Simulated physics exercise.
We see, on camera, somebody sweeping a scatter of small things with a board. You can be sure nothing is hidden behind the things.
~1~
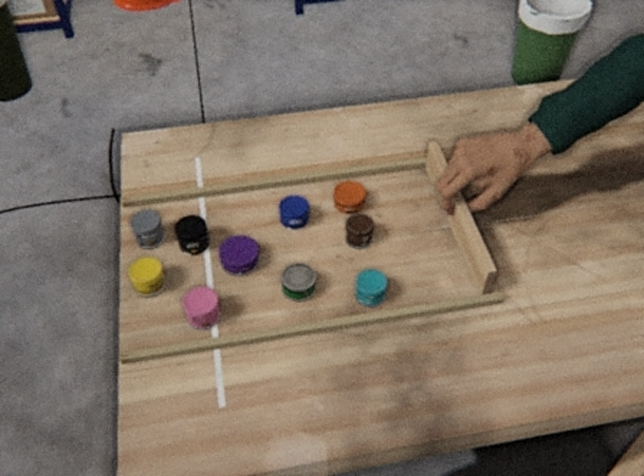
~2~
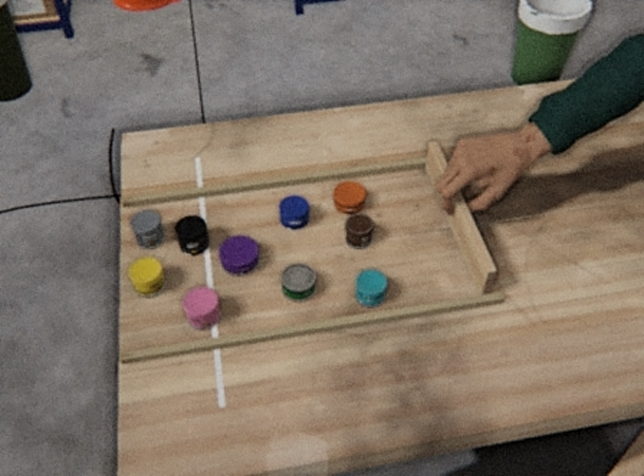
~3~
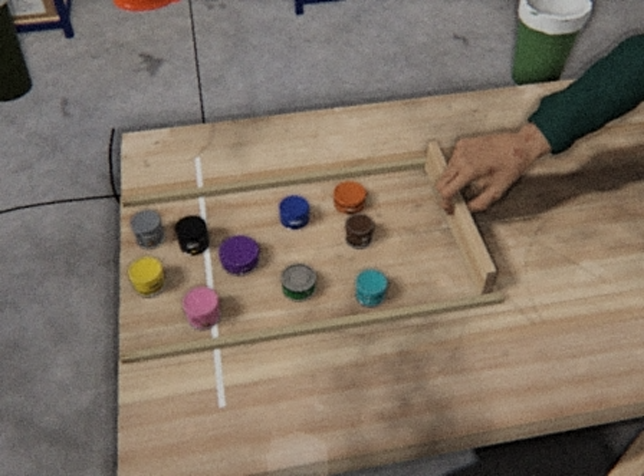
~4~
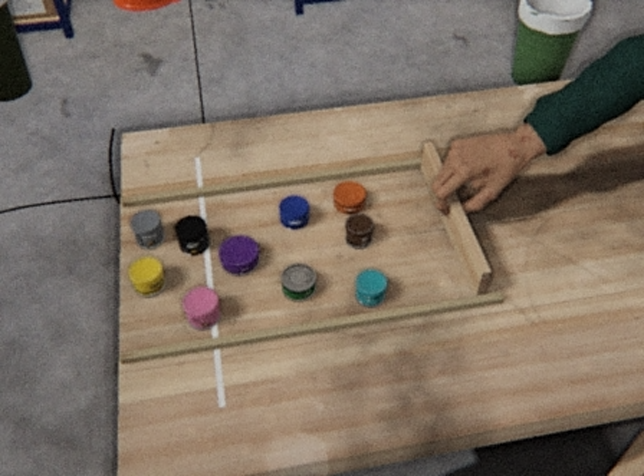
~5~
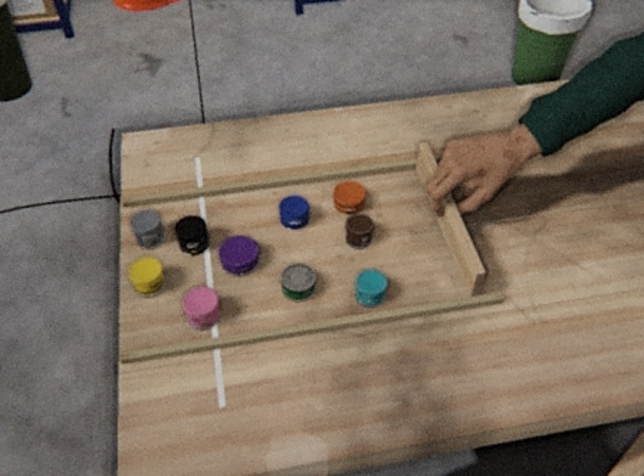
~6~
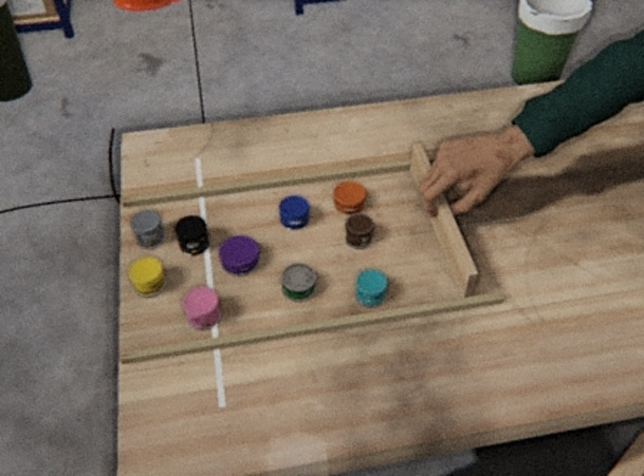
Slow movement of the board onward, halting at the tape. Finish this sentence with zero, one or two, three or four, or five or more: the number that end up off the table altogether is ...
The number that end up off the table altogether is zero.
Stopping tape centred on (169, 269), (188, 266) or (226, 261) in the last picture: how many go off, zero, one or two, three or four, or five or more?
Taking the three places in turn, it would be one to two; 1 or 2; none at all.
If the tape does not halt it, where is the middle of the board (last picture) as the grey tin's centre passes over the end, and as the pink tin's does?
The middle is at (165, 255) when it's the grey tin, and at (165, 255) when it's the pink tin.
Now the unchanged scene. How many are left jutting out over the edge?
It would come to 1.
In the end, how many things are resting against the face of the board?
5 touch it.
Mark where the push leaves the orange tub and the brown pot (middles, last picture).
(187, 214) and (193, 257), roughly.
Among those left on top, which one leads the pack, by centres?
The answer is the yellow tin.
Soon after, none off yet; yellow tin at rest near (148, 277); grey tin at rest near (148, 230); black tub at rest near (193, 236).
In the end, the number that fall off is zero.
